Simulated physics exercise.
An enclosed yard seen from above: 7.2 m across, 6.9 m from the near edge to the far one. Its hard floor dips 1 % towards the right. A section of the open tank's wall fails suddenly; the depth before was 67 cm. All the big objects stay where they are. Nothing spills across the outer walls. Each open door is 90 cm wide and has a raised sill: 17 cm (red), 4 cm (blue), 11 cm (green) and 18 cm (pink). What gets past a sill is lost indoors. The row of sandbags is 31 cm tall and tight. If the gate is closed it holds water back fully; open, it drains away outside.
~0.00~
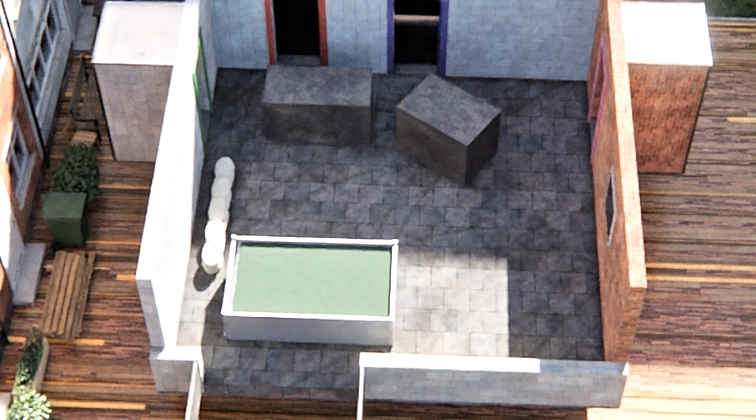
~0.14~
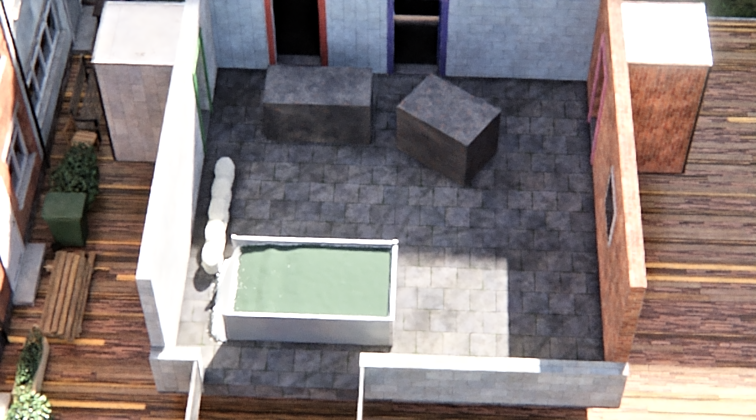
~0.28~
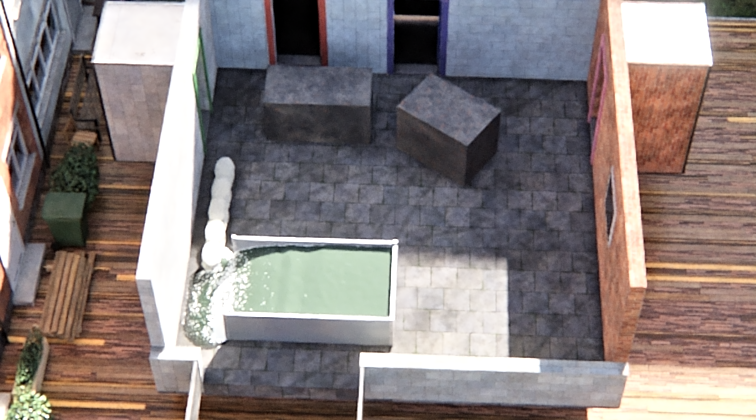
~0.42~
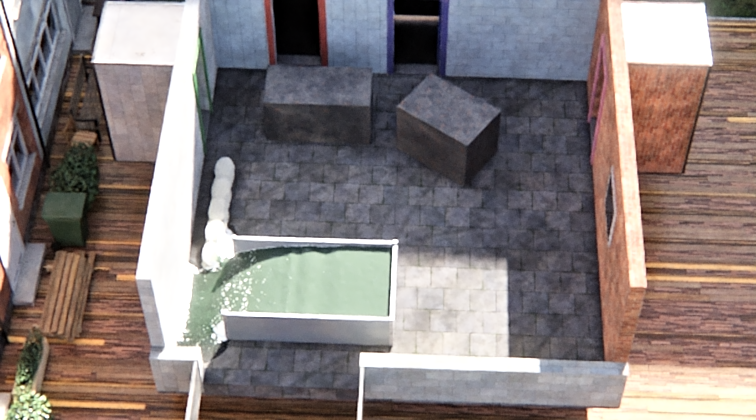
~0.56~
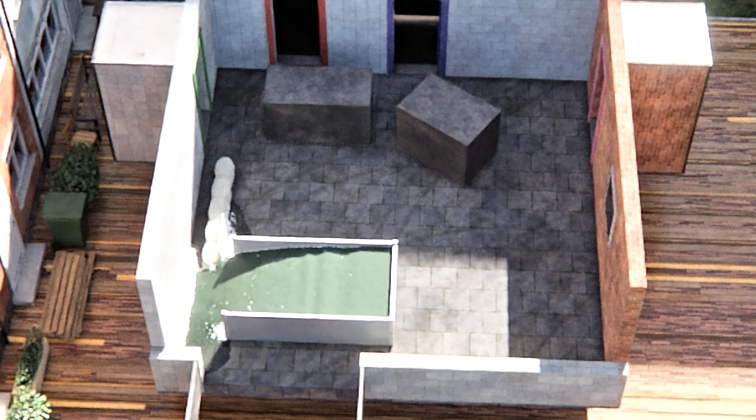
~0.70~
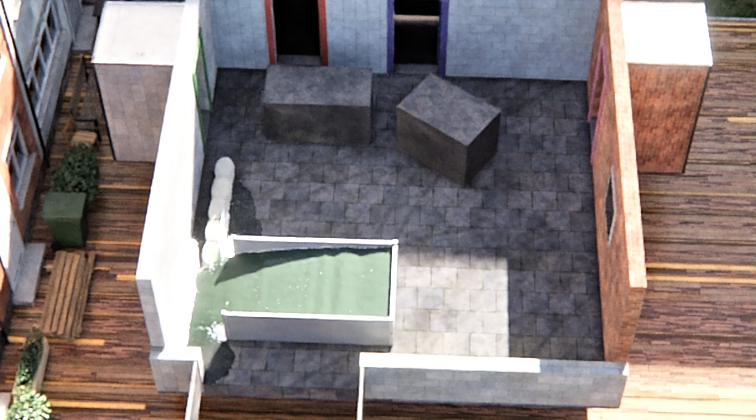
Green water lies still in an open tank in a walled yard, then pours out through the tank's left end, splashing white against the pale wall and spreading over the dark paving beside a row of rounded white shapes.
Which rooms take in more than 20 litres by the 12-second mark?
The water let in: At the red door it stays under the limit; at the blue door it does not reach the limit; at the green door it does not reach the limit; at the pink door it stays under the limit.
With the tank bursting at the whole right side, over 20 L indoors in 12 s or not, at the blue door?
Then: Blue past it.
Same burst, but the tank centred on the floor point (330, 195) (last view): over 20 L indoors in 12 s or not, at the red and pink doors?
Against that limit: Red not over, pink under.
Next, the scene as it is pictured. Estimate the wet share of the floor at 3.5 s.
Some 40 per cent of it.
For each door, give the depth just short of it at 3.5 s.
Depths in cm: Red 13, blue 0, green 8, pink 0.
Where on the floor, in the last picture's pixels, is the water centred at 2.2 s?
Around (262, 289).
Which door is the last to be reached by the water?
The pink one.
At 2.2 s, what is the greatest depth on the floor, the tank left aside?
About 49 cm.
After 1.4 s water covers 15 % of the floor and is deepest (57 cm) near (174, 360); red door not reached, blue door not reached, green door not reached, pink door not reached.
After 2.2 s water covers 30 % of the floor and is deepest (49 cm) near (174, 360); red door not reached, blue door not reached, green door 10 cm at the sill, 0 L in, pink door not reached.
After 3.5 s water covers 40 % of the floor and is deepest (28 cm) near (174, 360); red door 13 cm at the sill, 0 L in, blue door not reached, green door 8 cm at the sill, 0 L in, pink door not reached.
After 7.0 s water covers 70 % of the floor and is deepest (21 cm) near (174, 360); red door 7 cm at the sill, 0 L in, blue door 5 cm at the sill, 0 L in, green door 4 cm at the sill, 1 L in, pink door 6 cm at the sill, 0 L in.
After 12.0 s water covers 85 % of the floor and is deepest (8 cm) near (222, 325); red door 5 cm at the sill, 0 L in, blue door 5 cm at the sill, 2 L in, green door 2 cm at the sill, 1 L in, pink door 6 cm at the sill, 0 L in.
